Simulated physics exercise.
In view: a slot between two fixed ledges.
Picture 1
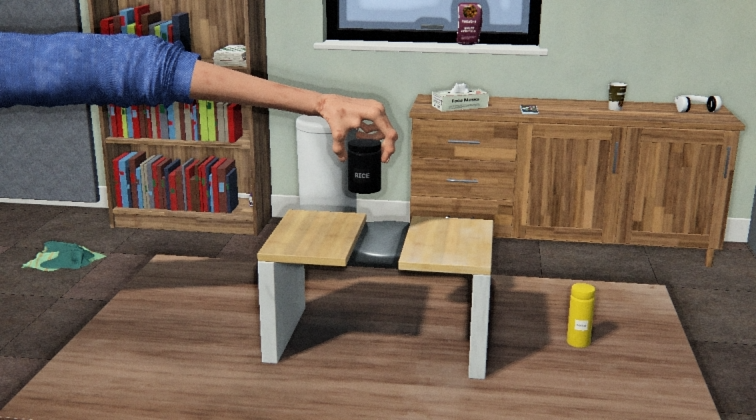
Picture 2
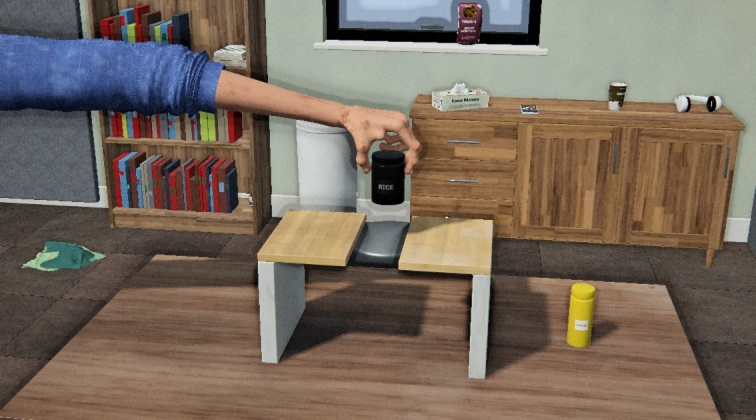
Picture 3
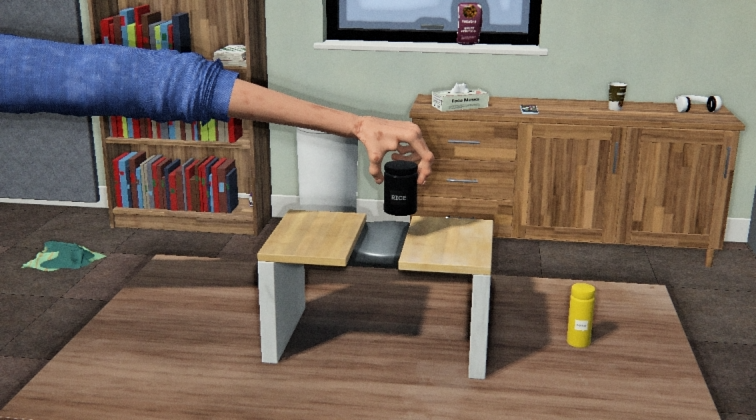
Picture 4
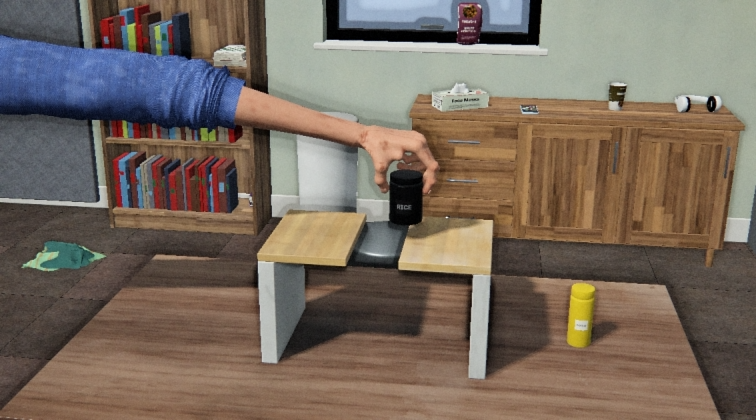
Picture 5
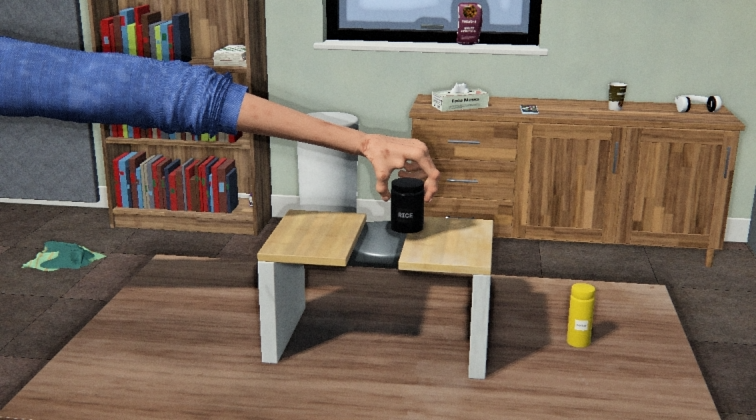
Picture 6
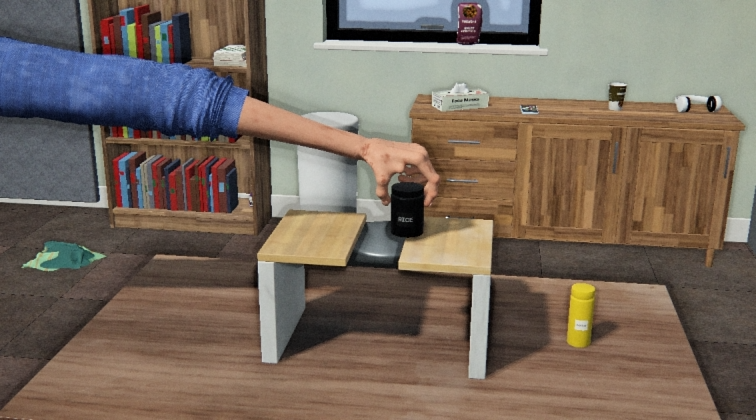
A black jar held by a hand moving right and lowering over a small wooden bench, a yellow shaker standing nearby.
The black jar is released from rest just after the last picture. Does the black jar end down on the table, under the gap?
The jar lodges.
Then, 0.20 s later than the last frame, all is still.
Then, 0.40 s later than the last frame, black jar resting near (407, 214).
When it is over, both as before. End places, in pixels of the last picture, black jar near (407, 214). The jar stays on top.
